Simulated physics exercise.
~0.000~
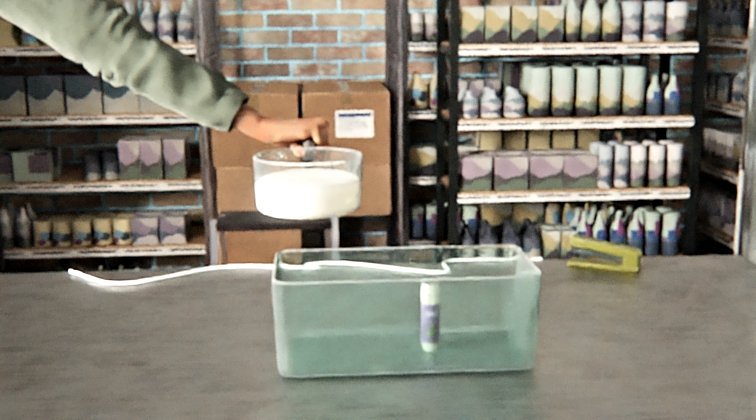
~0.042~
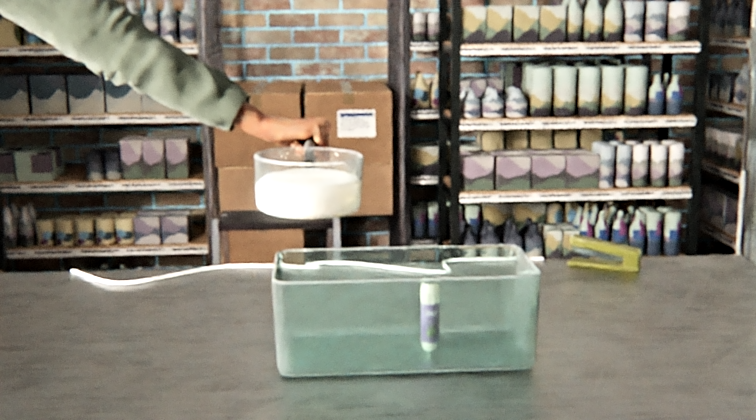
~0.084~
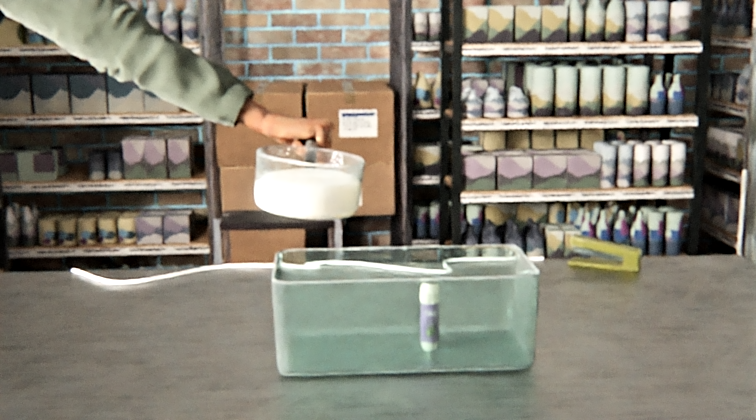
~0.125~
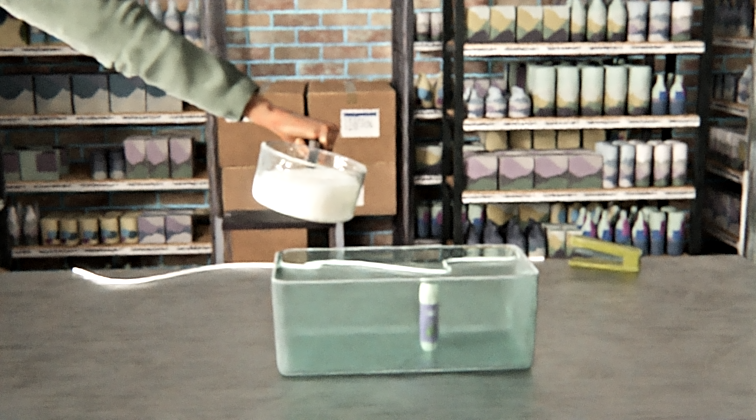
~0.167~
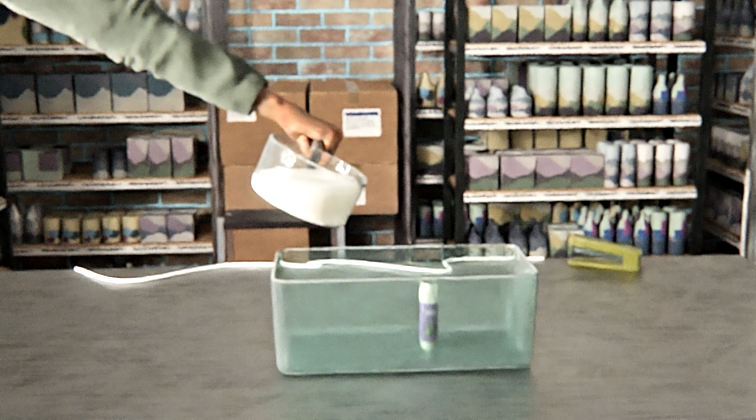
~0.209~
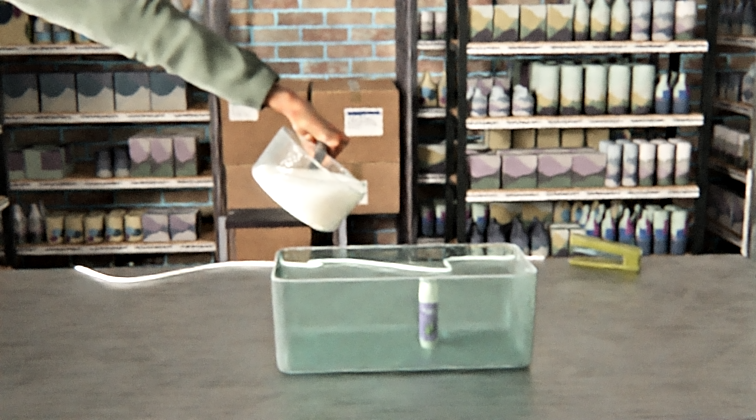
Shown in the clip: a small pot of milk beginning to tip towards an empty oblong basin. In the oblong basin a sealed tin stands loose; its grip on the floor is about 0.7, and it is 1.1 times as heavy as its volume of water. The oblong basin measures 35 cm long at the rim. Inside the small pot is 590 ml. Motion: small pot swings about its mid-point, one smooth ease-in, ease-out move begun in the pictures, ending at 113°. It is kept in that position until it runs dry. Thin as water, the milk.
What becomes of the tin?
The tin keeps upright.
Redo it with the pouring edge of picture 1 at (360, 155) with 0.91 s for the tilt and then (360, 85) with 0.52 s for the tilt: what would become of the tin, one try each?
The tin stays vertical the first time and overturns the second time.
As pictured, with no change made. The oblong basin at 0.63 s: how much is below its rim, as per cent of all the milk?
94 per cent, give or take a little.
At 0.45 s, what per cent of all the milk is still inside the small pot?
Near 18 in a hundred.
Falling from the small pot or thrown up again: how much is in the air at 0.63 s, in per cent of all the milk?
Estimated airborne part: Roughly 4 per cent.
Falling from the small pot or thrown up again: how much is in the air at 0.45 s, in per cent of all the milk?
Near 36 per cent of it all.
Then, 0.45 s in, the tilt is 108° and 17 per cent is still to pour; the tin stands where it began.
Then, 0.63 s in, the tilt is 113° and 3 per cent is still to pour; the tin stands where it began.
Then, 0.82 s in, the tilt is 113° and 0 per cent is still to pour; the tin stands where it began.
Then, 1.02 s in, the tilt is 113° and 0 per cent is still to pour; the tin stands where it began.
Finally, the tin stands where it began.
